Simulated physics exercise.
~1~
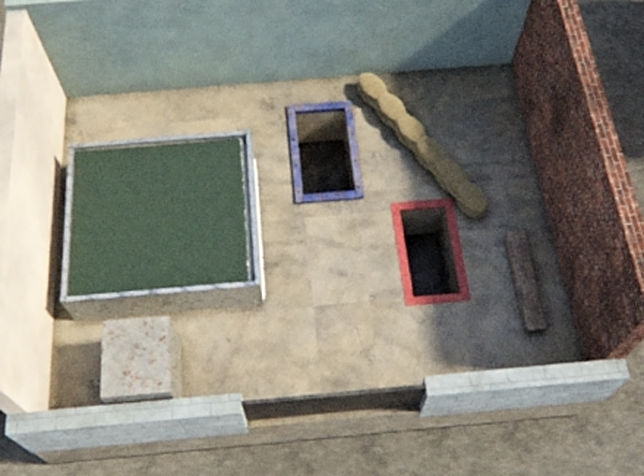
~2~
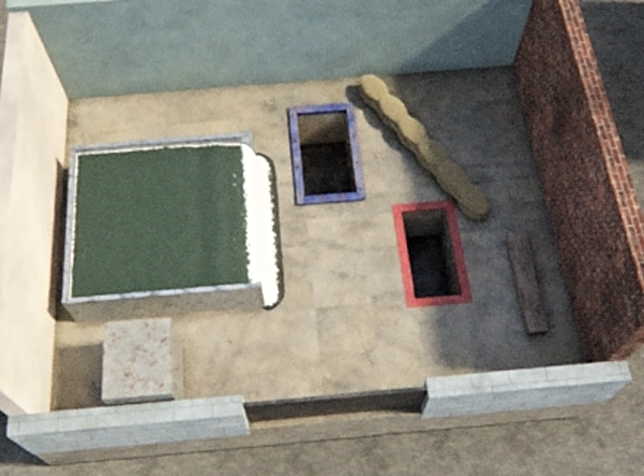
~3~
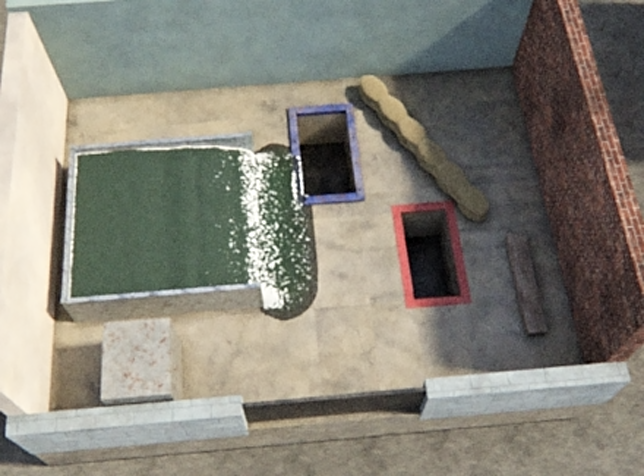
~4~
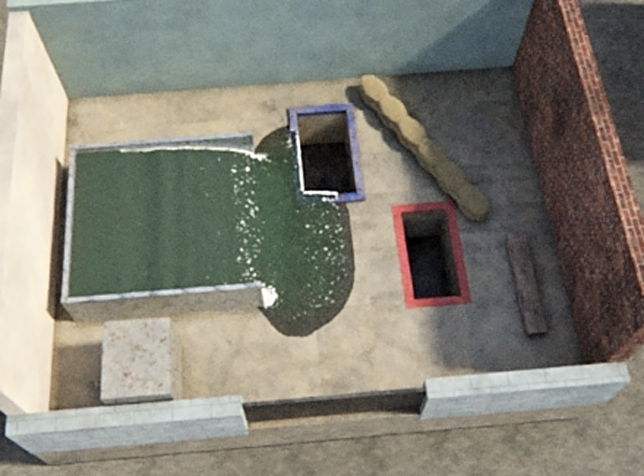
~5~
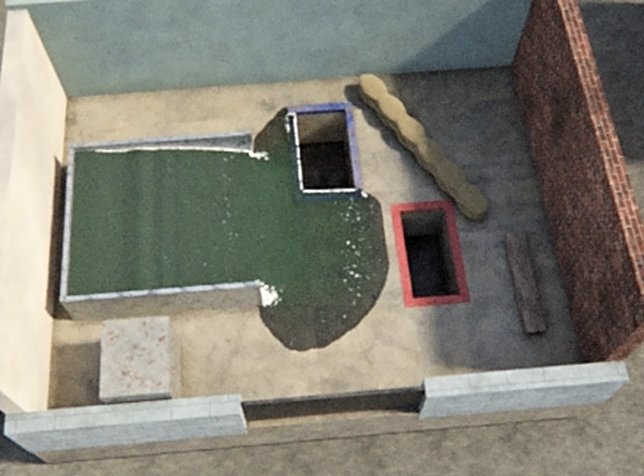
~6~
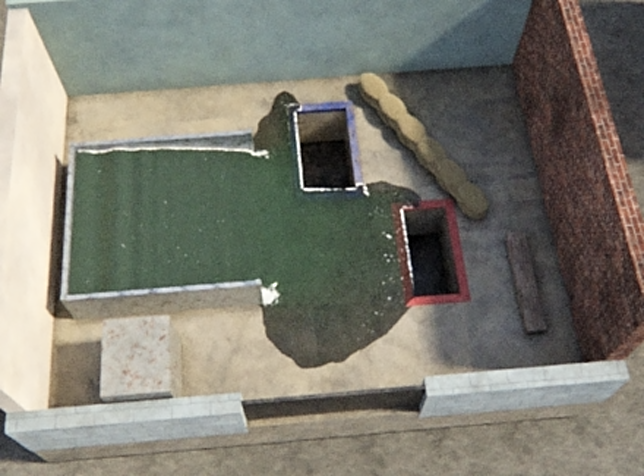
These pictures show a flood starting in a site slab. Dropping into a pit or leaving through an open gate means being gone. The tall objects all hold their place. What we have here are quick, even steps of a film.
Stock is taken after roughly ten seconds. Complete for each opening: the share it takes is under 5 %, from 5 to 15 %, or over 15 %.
The share the gate takes is under 5 %; the share the red pit takes is over 15 %; the share the blue pit takes is over 15 %.
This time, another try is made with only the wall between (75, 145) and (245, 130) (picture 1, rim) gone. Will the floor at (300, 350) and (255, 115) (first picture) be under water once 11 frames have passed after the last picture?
Result, in sequence: Untouched by the flood; inundated.
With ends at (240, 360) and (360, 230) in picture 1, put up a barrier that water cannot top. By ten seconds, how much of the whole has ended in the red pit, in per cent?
Red: 12 %.
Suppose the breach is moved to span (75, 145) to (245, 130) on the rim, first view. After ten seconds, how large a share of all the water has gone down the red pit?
The red pit takes 8 per cent.
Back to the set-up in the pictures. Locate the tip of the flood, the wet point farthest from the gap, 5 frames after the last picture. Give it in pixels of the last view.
Somewhere near (504, 332).
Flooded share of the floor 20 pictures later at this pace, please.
That should be about 50 %.
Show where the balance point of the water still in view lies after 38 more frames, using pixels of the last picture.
That puts it at around (318, 229).
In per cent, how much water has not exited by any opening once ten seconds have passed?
My figure: Some 34 per cent.
A moment on, water covers 30 % of the floor; the gate 0 %, the red pit 6 %, the blue pit 8 %.
Next, water covers 40 % of the floor; the gate 0 %, the red pit 14 %, the blue pit 15 %.
Then, water covers 50 % of the floor; the gate 0 %, the red pit 25 %, the blue pit 21 %.
Later, water covers 75 % of the floor; the gate 0 %, the red pit 34 %, the blue pit 24 %.
In the end, water covers 90 % of the floor; the gate 0 %, the red pit 41 %, the blue pit 24 %.
